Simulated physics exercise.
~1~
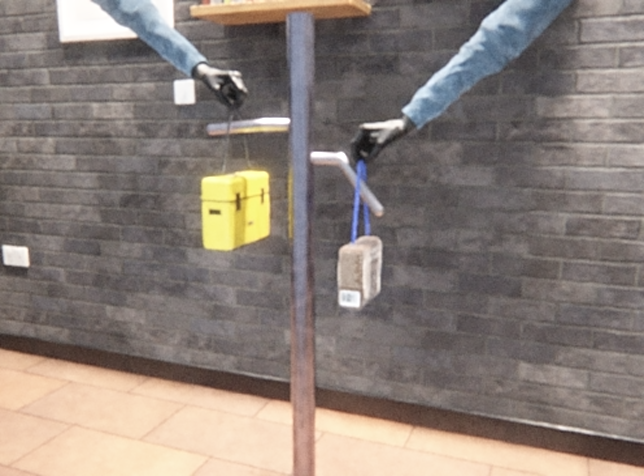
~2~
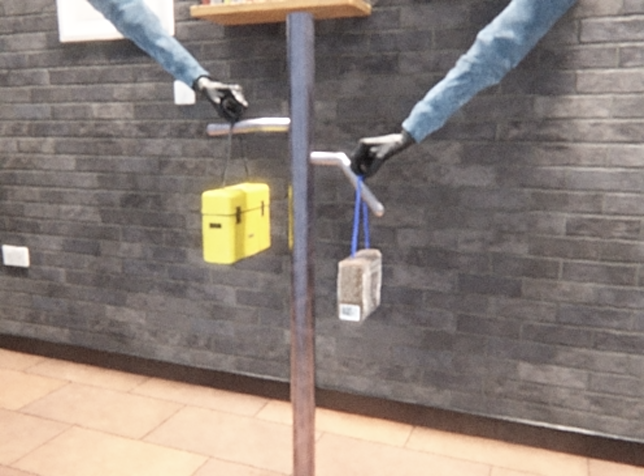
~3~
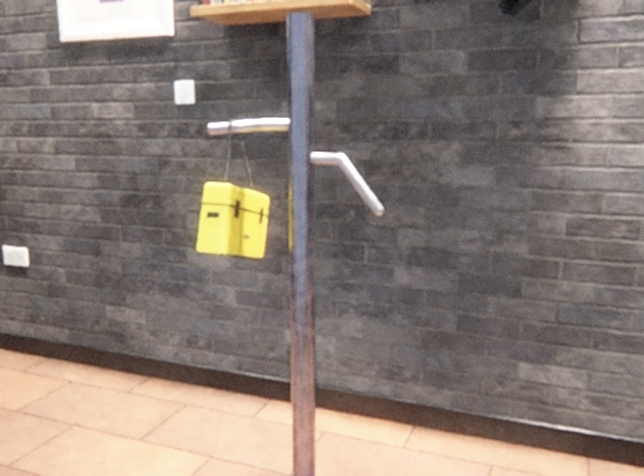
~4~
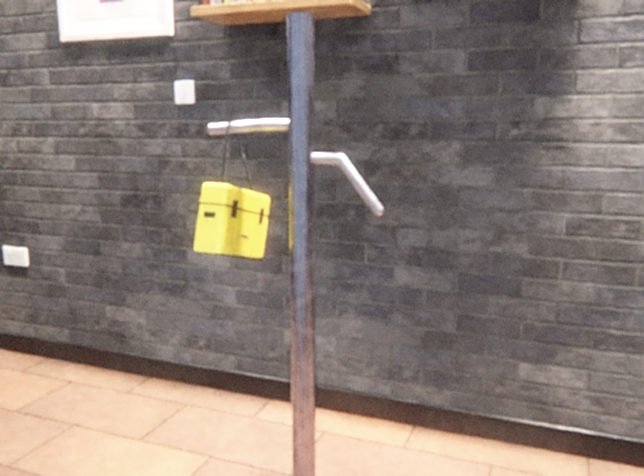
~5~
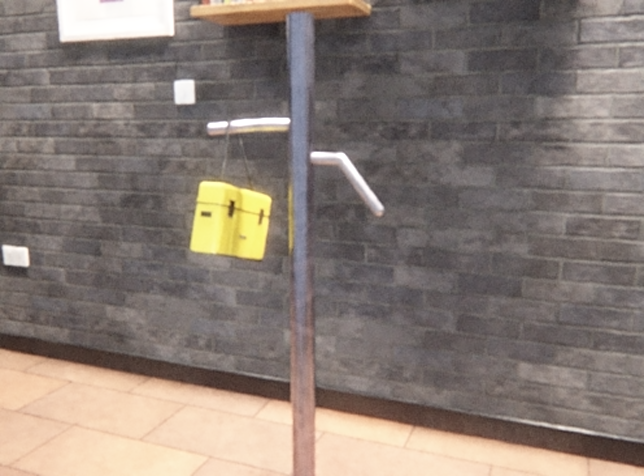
Two black-gloved hands lowered a yellow case on the left and a small brown pouch with a blue loop on the right toward pegs on a post, then let go; the pouch dropped out of sight while the case stayed hanging, tilted slightly.
